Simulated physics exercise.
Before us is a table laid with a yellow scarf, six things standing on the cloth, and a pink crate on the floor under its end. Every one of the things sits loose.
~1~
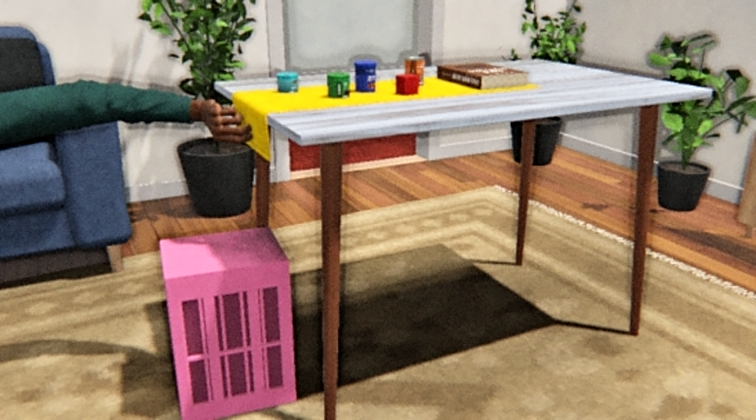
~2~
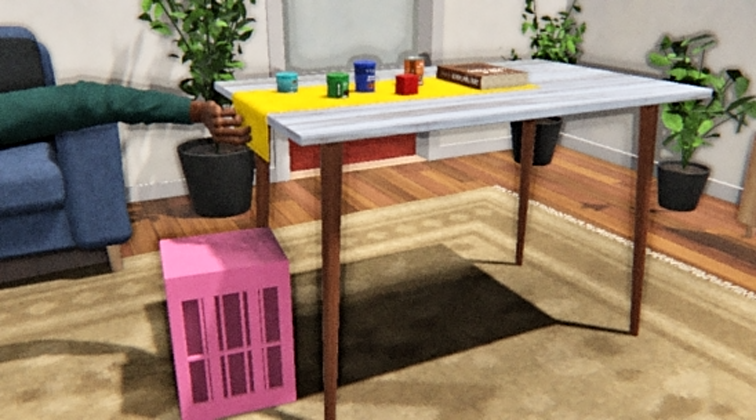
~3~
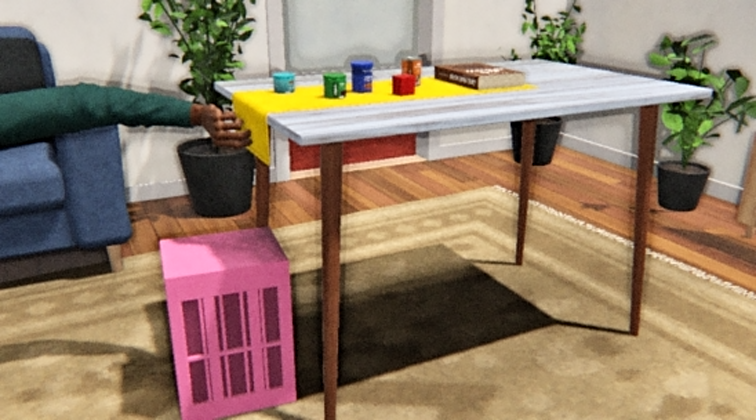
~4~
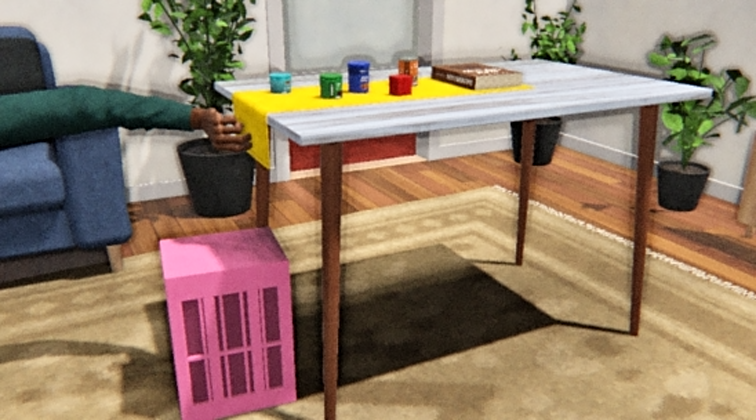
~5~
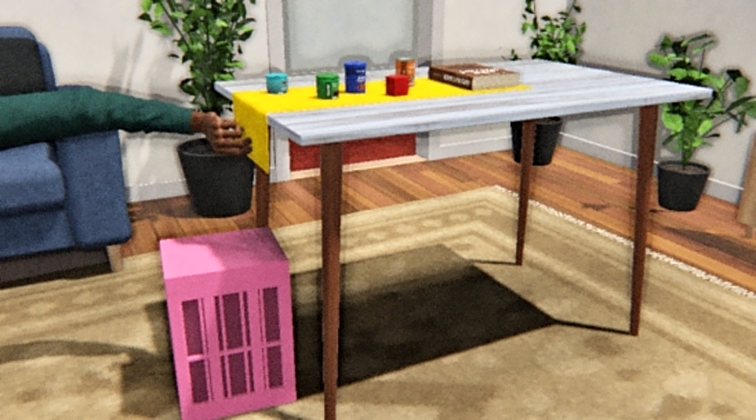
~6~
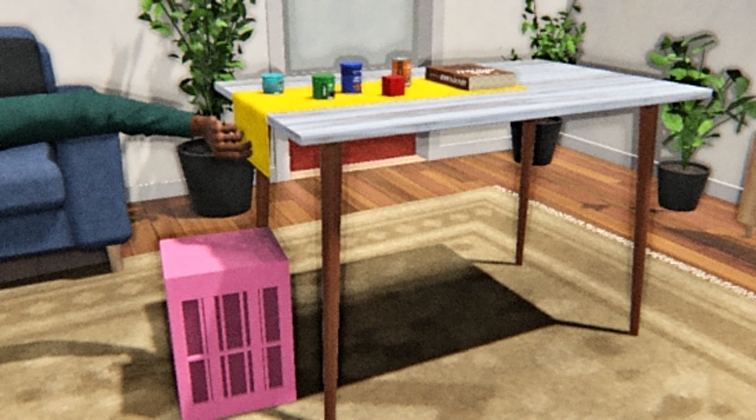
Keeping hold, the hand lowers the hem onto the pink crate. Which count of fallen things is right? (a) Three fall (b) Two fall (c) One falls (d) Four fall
b, two fall.
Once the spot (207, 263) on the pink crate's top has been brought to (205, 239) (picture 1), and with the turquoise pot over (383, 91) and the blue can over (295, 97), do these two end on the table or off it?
In the end the turquoise pot is still on top and the blue can is no longer on top.
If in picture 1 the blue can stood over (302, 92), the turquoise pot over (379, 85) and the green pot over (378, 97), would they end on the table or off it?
Blue can gone, turquoise pot stays, green pot stays.
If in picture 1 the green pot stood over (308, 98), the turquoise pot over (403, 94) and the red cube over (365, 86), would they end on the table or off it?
The green pot will end up off, the turquoise pot will stay where it is, the red cube will stay where it is.
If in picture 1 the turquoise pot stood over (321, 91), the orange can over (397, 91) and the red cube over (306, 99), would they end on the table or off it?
Result - the turquoise pot comes off, the orange can stays put, and the red cube comes off.
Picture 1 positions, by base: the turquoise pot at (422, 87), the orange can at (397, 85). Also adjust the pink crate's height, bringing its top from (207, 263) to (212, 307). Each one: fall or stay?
So the turquoise pot stays there, and the orange can stays there.
Early on, hem near (253, 195); all still up.
Midway, hem near (254, 233); turquoise pot and green pot gone.
Finally, hem on the crate; turquoise pot and green pot gone. It carries off two.
